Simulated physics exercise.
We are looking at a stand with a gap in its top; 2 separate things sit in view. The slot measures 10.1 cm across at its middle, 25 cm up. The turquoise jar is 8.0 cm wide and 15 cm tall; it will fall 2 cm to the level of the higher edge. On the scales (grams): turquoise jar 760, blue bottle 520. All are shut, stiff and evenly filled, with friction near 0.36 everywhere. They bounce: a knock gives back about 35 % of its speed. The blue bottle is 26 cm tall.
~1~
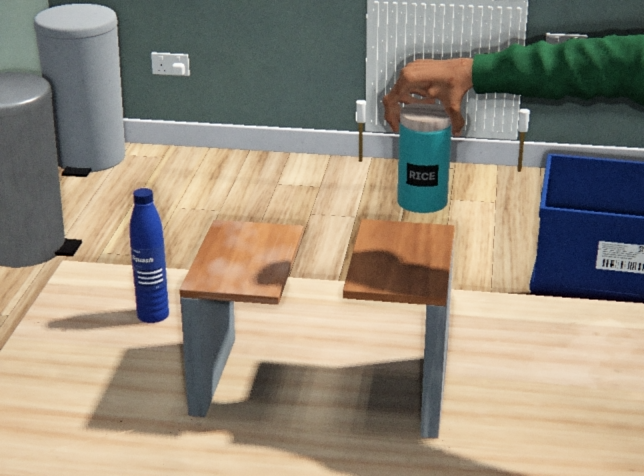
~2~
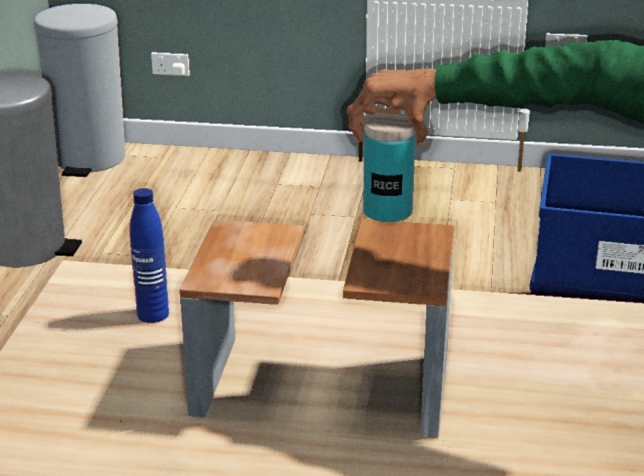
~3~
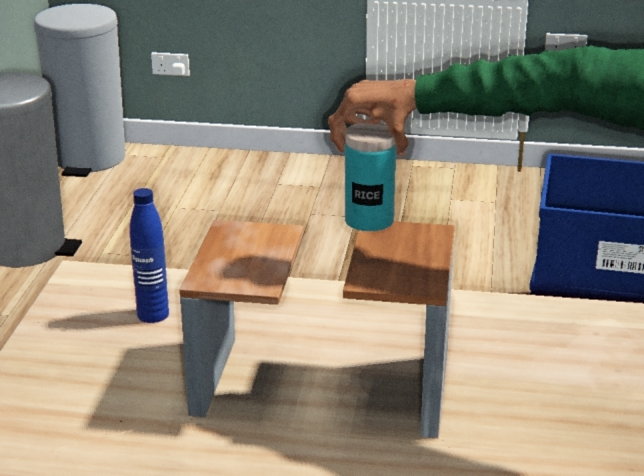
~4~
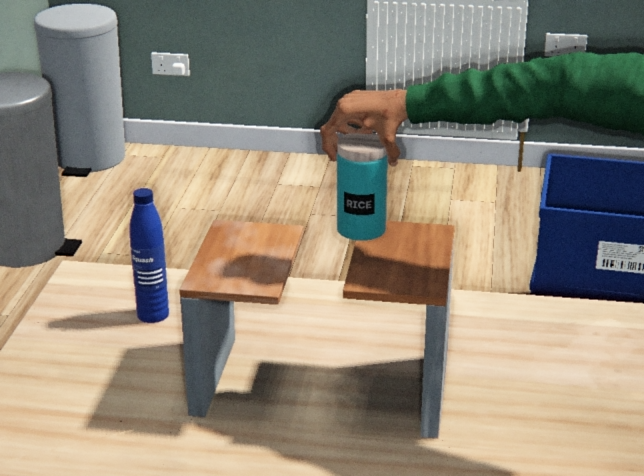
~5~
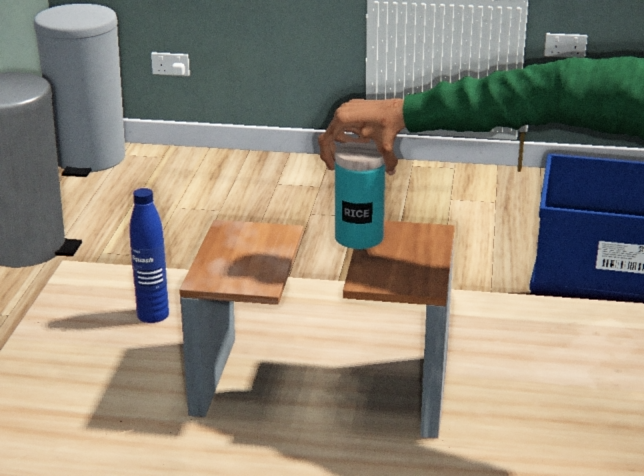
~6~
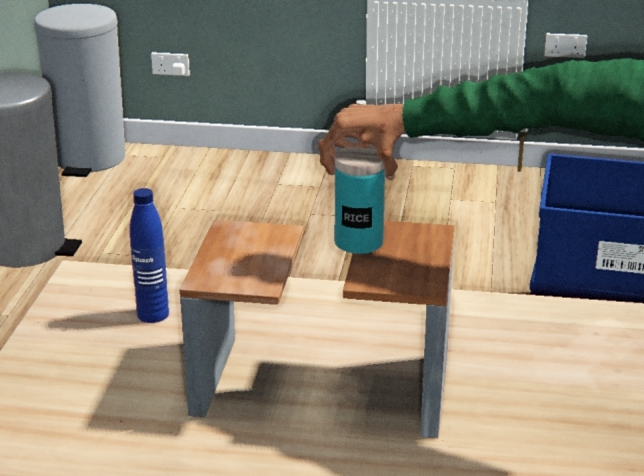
At the start, a hand in a green sleeve holds a turquoise rice jar above the right side of a gapped wooden stand, with a blue bottle standing at left. The hand carries the jar leftward and slightly down, then lowers it slowly near the gap while the bottle stays still.
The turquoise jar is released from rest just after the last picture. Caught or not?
In the end the jar lodges.
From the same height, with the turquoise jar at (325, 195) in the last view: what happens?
Then it drops through.
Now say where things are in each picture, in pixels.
In the first frame, 13 cm still to go; turquoise jar (424, 158); blue bottle (148, 255).
In the second frame, 8 cm still to go; turquoise jar (389, 167); blue bottle (148, 255).
In the third frame, 4 cm still to go; turquoise jar (370, 177); blue bottle (148, 255).
In the fourth frame, 2 cm still to go; turquoise jar (362, 186); blue bottle (148, 255).
In the fifth frame, 1 cm still to go; turquoise jar (360, 195); blue bottle (148, 255).
The sixth frame shows poised above the slot; turquoise jar (360, 200); blue bottle (148, 255).
Then, 0.20 s on from there, turquoise jar moved 2 cm near (359, 210).
Then, 0.50 s on from there, turquoise jar resting near (360, 210).
In the end, both under 4 cm from the start. At the end, from the last picture's camera, turquoise jar near (359, 211). The jar stays on top.
